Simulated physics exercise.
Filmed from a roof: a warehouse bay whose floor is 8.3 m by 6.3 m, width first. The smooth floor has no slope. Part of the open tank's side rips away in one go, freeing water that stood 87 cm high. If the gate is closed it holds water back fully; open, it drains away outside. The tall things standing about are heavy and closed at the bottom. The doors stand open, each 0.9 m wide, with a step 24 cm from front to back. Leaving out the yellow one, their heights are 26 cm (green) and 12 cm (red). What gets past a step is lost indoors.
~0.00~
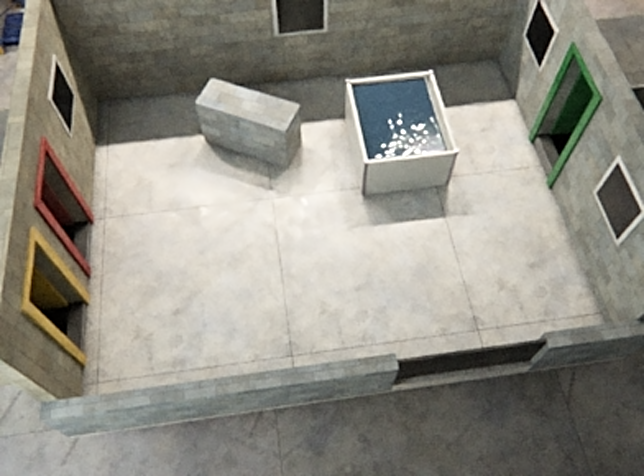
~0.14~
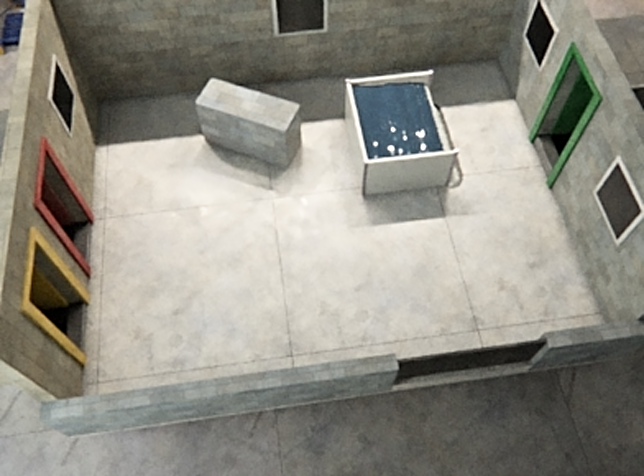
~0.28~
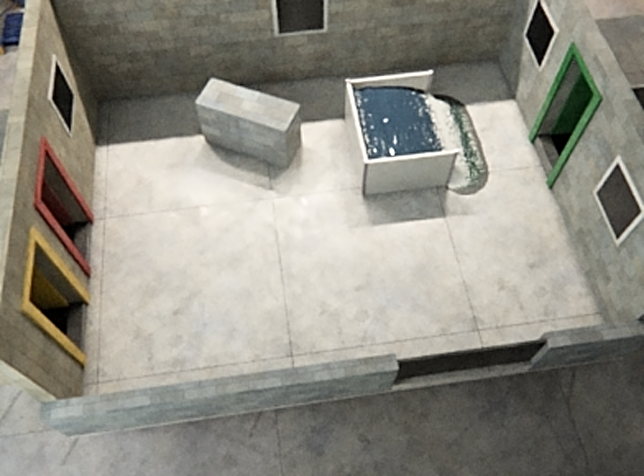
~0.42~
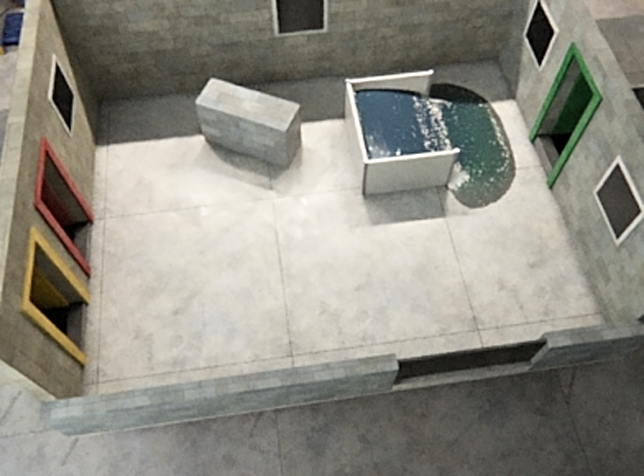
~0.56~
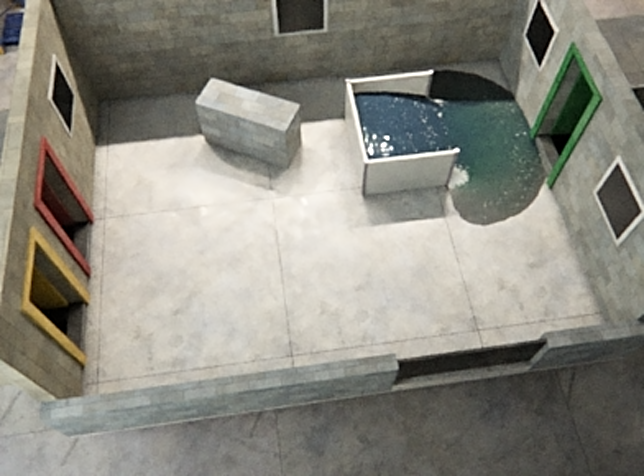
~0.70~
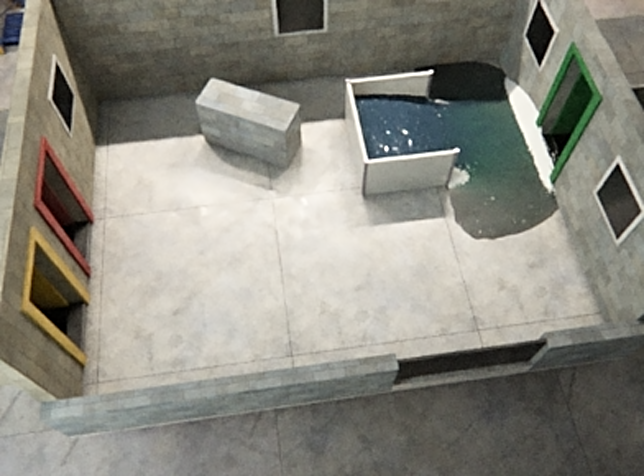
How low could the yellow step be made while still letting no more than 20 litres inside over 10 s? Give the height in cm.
Some 6 cm above the ground.
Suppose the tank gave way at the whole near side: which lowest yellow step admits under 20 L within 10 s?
About 11.5 cm.
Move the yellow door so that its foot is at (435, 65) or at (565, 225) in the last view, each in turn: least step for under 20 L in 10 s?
About 13.5 and 12.5 cm.
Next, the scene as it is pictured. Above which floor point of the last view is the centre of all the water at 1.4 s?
Near (466, 142).
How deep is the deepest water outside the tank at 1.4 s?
Roughly 60 cm.
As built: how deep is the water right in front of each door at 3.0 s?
Depths in cm: Green 17, yellow 0, red 0.
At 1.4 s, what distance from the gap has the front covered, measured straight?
About 4.2 m.
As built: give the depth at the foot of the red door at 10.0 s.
Some 6.5 cm.
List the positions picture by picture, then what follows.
In the first picture, the open tank at (400, 118) is whole and still, 87 cm deep; the yellow door at (62, 305) is dry.
In the second picture, the front is at (458, 177), 0.3 m from the gap at (436, 132); 0.5 m2 of floor is wet, 87 cm left at the back.
In the third picture, the front is at (484, 166), 0.8 m from the gap at (435, 135); 1.6 m2 of floor is wet, 78 cm left at the back.
In the fourth picture, water pours out at (435, 136) and has run 1.4 m, to (511, 162); about 12 cm deep outside, 74 cm at the back.
In the fifth picture, water pours out at (435, 137) and has run 1.9 m, to (543, 169); about 10 cm deep outside, 71 cm at the back.
In the sixth picture, the front is at (552, 147), 2.1 m from the gap at (435, 138); 6.8 m2 of floor is wet, 62 cm left at the back; the yellow door at (62, 305), 7.0 m from the gap, is still 6.7 m from the nearest water.
After 1.4 s water covers 15 % of the floor, deepest (60 cm) near (501, 64); it has not reached the yellow door.
After 3.0 s water covers 35 % of the floor, deepest (28 cm) near (608, 328); it has not reached the yellow door.
After 10.0 s water covers 100 % of the floor, deepest (10 cm) near (142, 405); 9 cm at the yellow door, 0 litres in over its 13 cm step.
At the yellow door as built, the water arrived by 6.1 s and peaked near 10 cm at 7.8 s.
Run again over the same 10 s with other heights there, 27 litres in over 5.5 cm, 8 litres over 7.5 cm. The limit of 20 litres is kept from about 6 cm up.
